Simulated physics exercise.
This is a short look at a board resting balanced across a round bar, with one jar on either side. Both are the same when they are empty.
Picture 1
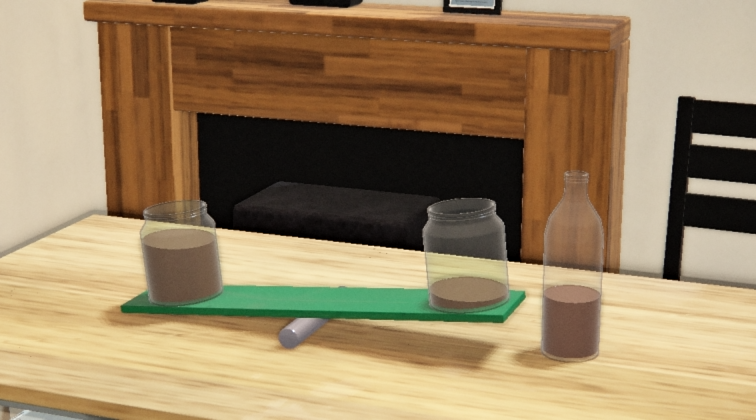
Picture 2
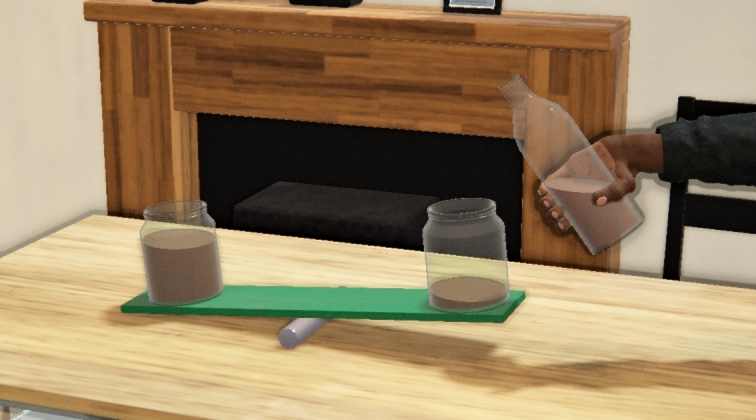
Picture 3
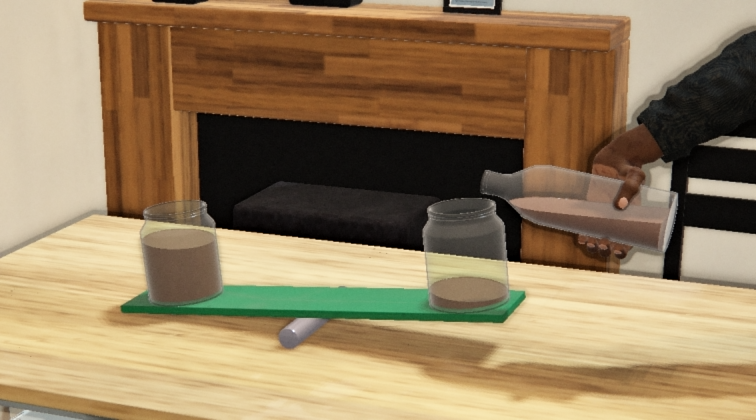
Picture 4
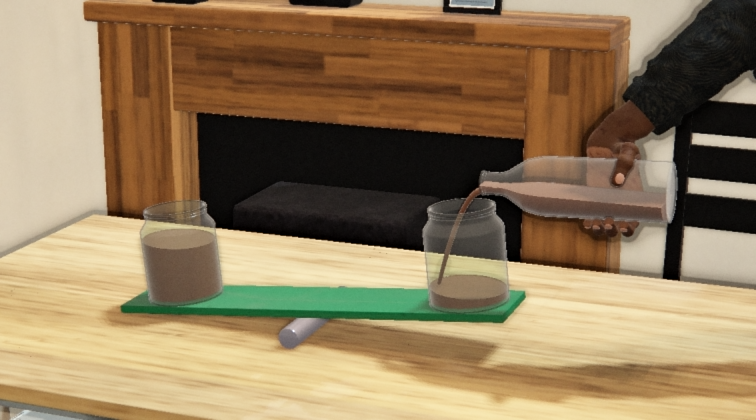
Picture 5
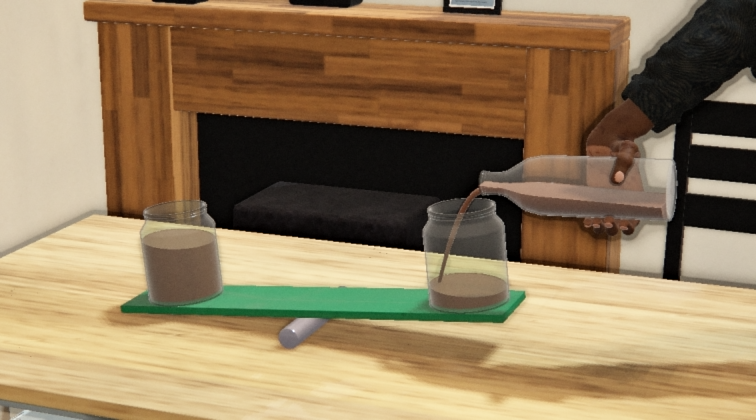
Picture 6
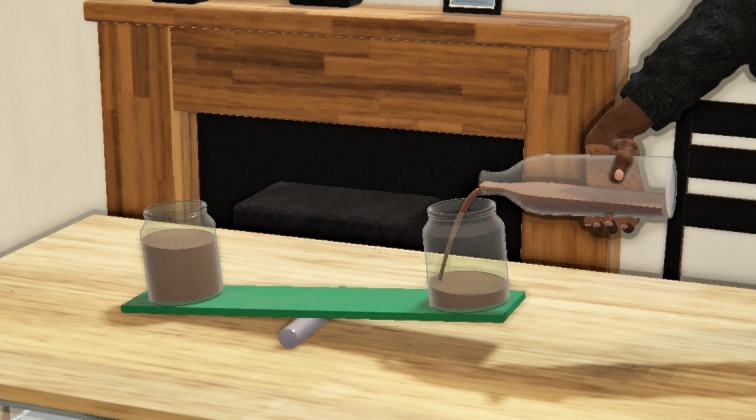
A dark-sleeved arm lifts a clear bottle of brown cocoa from the right of a pale wooden table, tilts it sideways and pours a thin stream into the right jar, its level creeping up. That nearly empty jar and a fuller left one sit on a green board across a grey round bar, which stays still. The fixed, slightly raised view shows a wooden fireplace behind.
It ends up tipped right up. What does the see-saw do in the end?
The see-saw stays put.
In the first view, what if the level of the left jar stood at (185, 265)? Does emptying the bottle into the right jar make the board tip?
Given that level, I'd expect it to seesaw across.
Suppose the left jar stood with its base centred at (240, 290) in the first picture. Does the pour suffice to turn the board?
Here it tilts the other way.
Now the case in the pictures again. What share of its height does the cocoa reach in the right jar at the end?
Level at the end: Close to 40 %.
A moment on, the right jar is about a quarter full; the board leans as before.
Further on, the right jar is about a third full; the board leans as before.
When it is over, the right jar is about a third full; the board leans as before.
